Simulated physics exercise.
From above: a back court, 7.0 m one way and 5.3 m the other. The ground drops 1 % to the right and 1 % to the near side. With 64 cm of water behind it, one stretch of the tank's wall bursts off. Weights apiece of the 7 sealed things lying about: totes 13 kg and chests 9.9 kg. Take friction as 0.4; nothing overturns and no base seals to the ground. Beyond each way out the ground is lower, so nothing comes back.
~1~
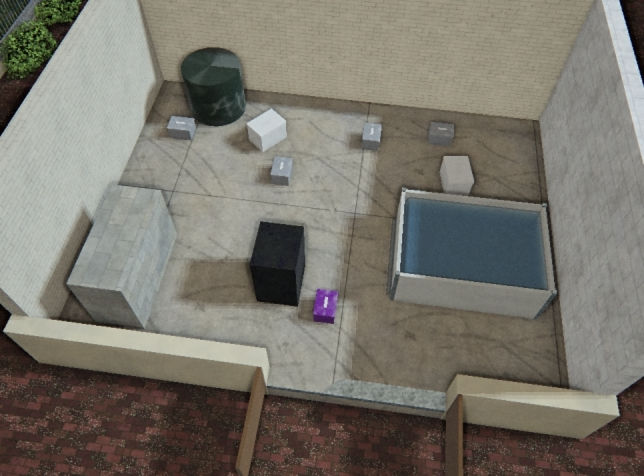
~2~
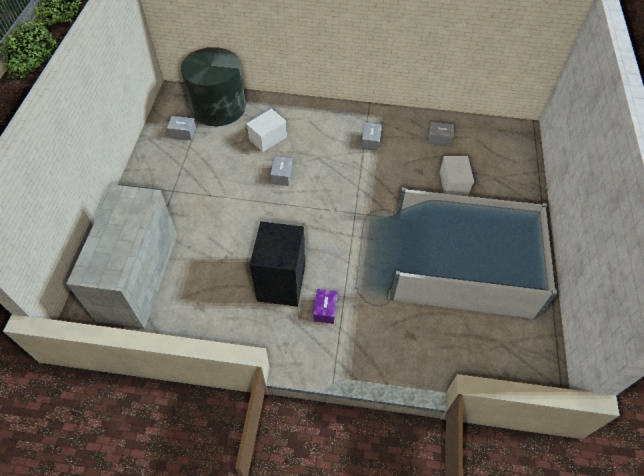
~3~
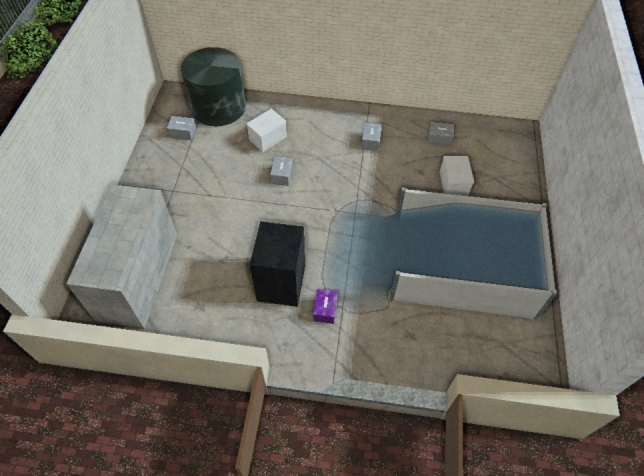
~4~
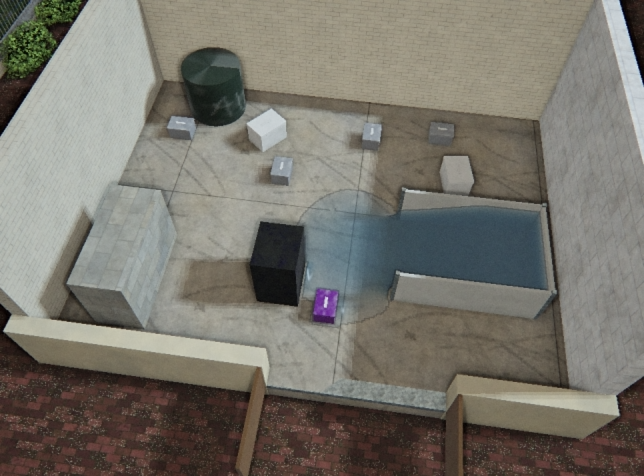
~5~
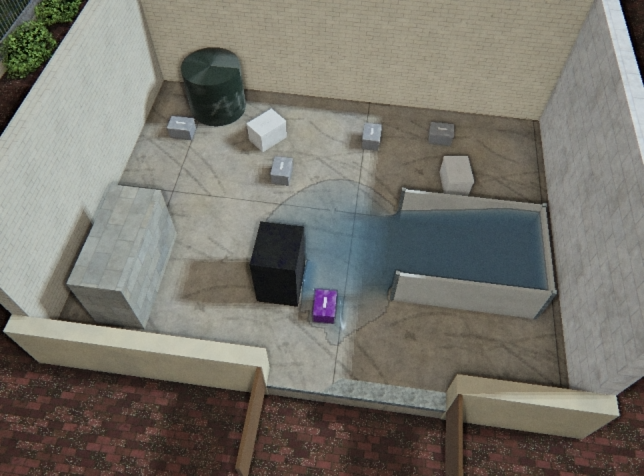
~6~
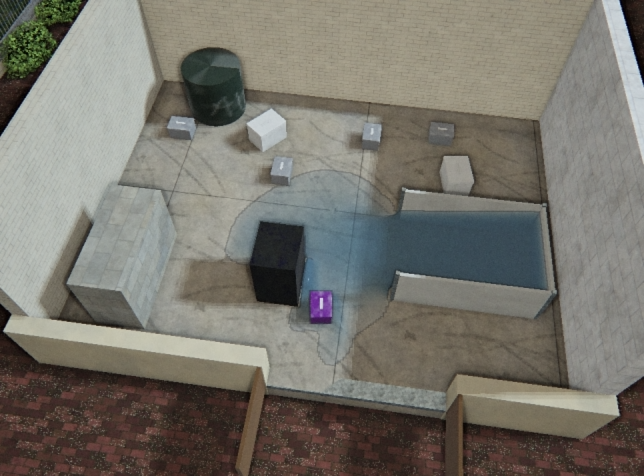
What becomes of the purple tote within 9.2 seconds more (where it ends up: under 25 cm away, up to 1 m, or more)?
Purple tote gets carried off.
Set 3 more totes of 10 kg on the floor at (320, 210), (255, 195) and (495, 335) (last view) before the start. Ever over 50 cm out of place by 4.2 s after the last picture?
In that order: Over, more, less.
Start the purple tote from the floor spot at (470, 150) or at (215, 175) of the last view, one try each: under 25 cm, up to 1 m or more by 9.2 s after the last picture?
In that order: It stays put; it gets carried off.
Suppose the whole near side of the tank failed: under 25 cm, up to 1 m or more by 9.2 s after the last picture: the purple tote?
Then the purple tote holds its place.
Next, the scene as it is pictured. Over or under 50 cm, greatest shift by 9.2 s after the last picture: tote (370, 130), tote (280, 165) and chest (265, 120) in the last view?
In that order: Under, over, past it.
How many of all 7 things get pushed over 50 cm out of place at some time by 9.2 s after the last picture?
I count 4.
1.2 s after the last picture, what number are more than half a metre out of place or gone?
I count 2.
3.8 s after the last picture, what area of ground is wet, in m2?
About 25 m2.
Then, 1.2 s after the last picture the purple tote has gone out; 1 of 7 are out; 0 afloat.
Then, 3.8 s after the last picture the purple tote has gone out; 1 of 7 are out; 3 afloat.
Then, 6.2 s after the last picture the purple tote has gone out; 1 of 7 are out; 0 afloat.
Then, 9.2 s after the last picture the purple tote has gone out; 1 of 7 are out; 0 afloat.
